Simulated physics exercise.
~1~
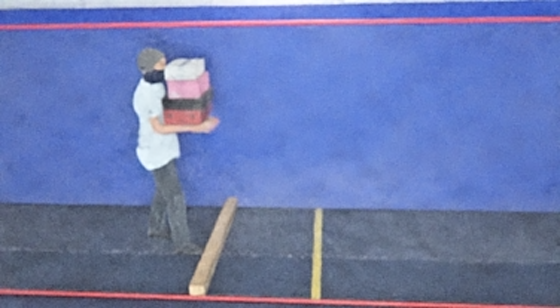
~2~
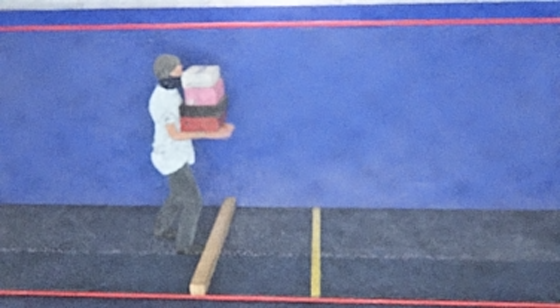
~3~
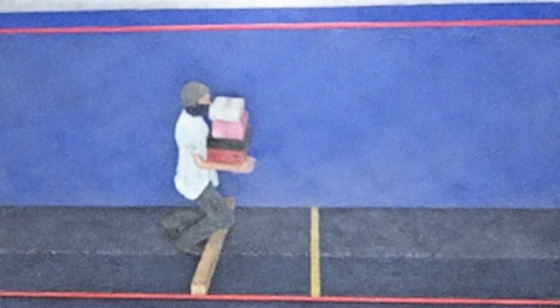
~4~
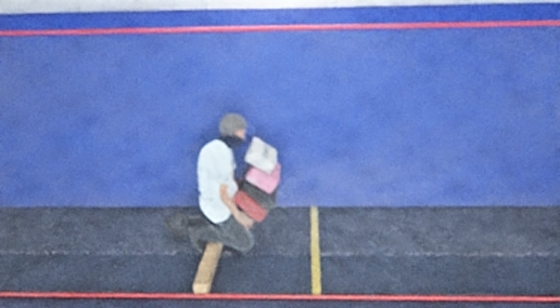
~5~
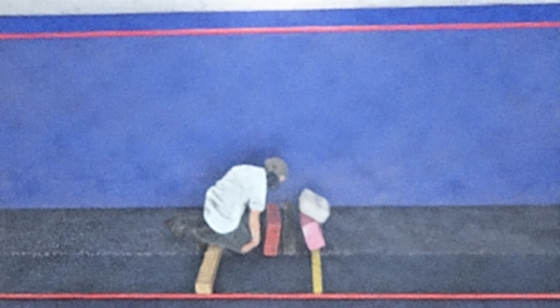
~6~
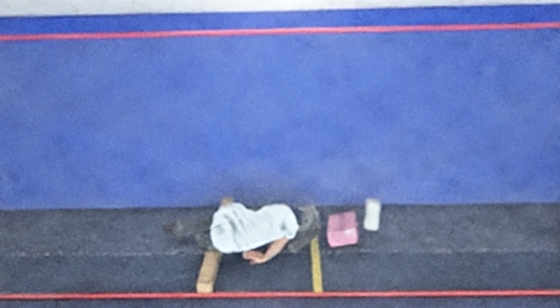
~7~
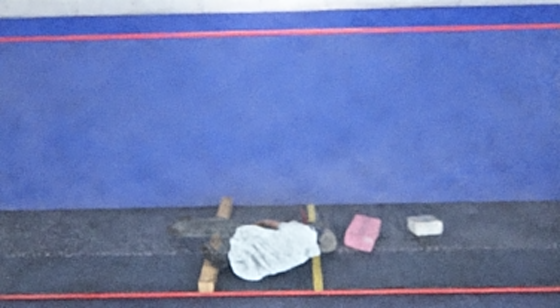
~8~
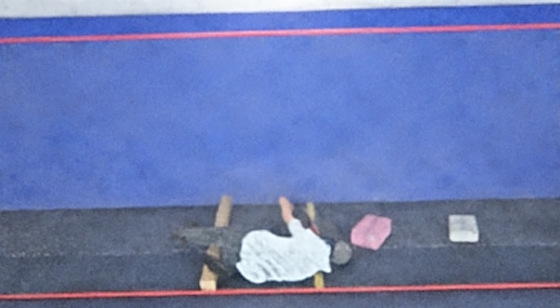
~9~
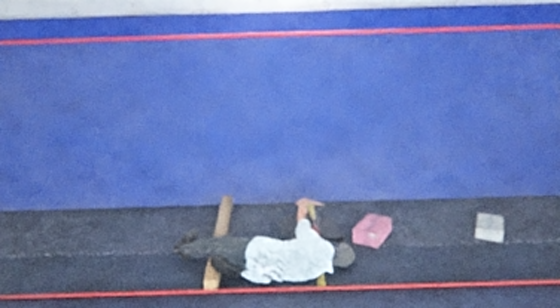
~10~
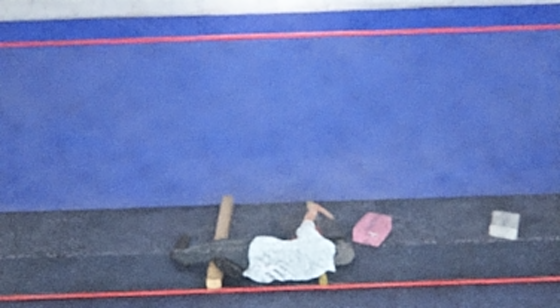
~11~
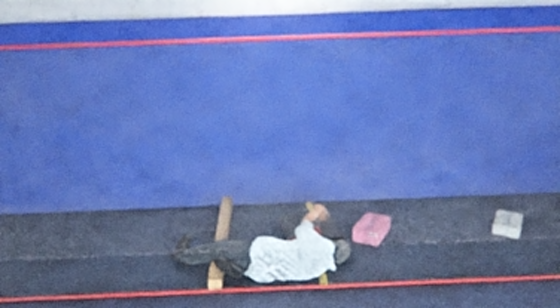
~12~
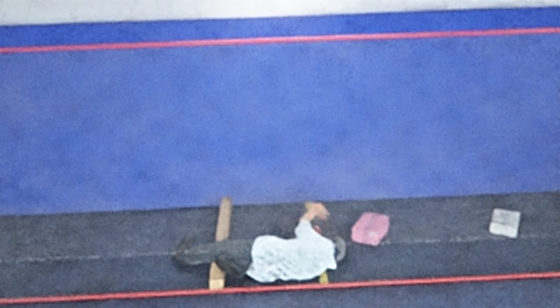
Before a blue wall, a person carrying stacked boxes collapses rightward and ends lying down.
